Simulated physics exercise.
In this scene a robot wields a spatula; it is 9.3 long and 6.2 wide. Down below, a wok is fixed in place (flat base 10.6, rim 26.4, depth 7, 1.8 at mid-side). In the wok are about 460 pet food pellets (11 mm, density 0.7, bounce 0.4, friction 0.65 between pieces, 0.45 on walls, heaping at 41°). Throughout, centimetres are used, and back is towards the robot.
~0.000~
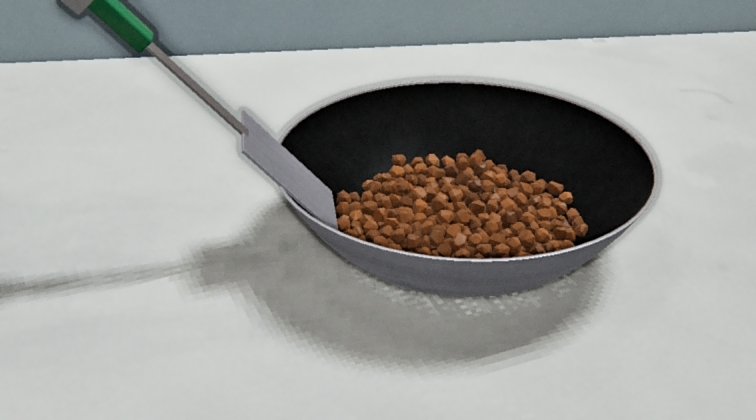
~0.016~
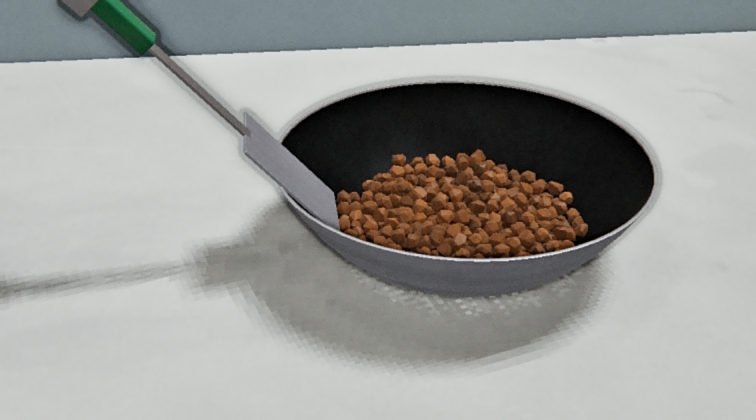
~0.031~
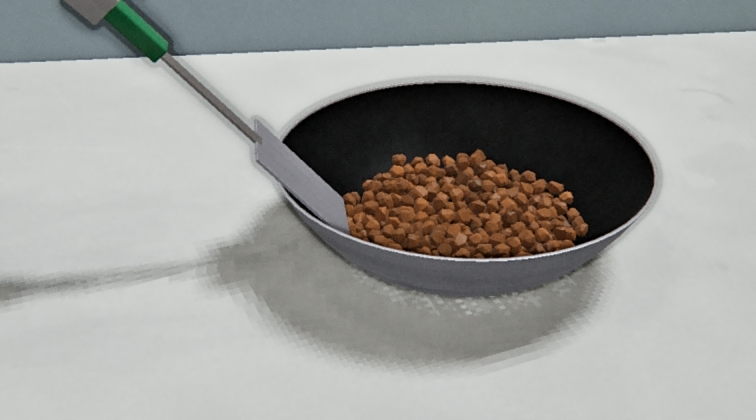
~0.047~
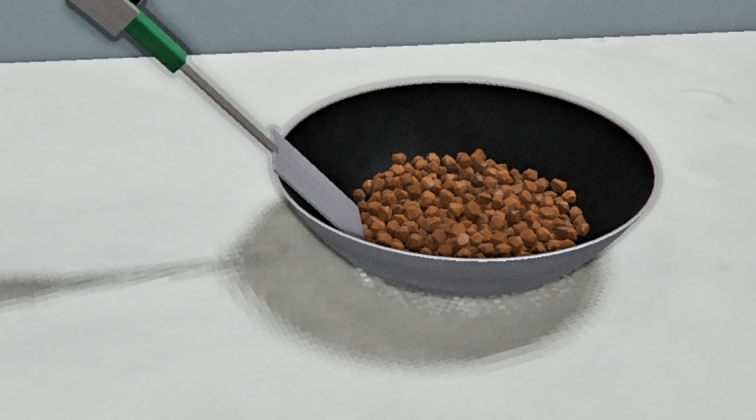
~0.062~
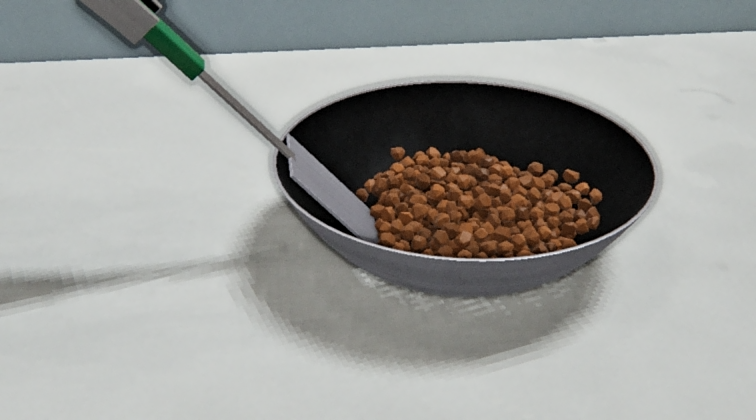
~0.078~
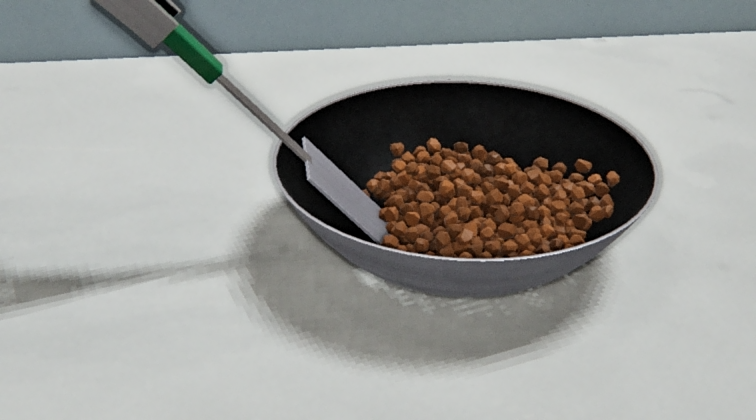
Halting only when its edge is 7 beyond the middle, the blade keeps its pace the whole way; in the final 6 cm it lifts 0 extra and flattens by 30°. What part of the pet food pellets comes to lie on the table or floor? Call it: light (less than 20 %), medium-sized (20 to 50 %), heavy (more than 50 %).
It comes out light.
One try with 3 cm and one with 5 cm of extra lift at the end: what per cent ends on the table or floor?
Estimates, in order: 5 % then 5 %.
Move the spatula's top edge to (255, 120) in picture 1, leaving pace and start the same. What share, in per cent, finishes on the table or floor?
I'd estimate around 5 per cent.
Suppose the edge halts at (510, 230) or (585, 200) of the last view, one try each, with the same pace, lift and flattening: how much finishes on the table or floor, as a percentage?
Respectively some 0 and 10 percent end on the table or floor.
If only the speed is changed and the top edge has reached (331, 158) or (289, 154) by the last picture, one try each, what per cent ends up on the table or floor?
Respectively, some 5 and 0 per cent.
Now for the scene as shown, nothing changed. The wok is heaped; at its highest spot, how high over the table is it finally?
Roughly 8.0 cm.
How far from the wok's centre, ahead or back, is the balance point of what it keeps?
The kept load is shifted forward by about 5.0 cm.
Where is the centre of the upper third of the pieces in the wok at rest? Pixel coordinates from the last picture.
The middle lies somewhere around (583, 173).
After 0.14 s, sloping 49°, highest piece 8 above the table; 463 in the wok.
After 0.20 s, sloping 37°, highest piece 8 above the table; 462 in the wok, 1 on the blade or in flight.
After 0.43 s, sloping 19°, highest piece 8 above the table; 447 in the wok, 16 on the table or floor.
After 1.48 s, sloping 19°, highest piece 8 above the table; 447 in the wok, 16 on the table or floor.
At rest, 447 in the wok, 16 on the table or floor. That is 3 % on the table or floor.
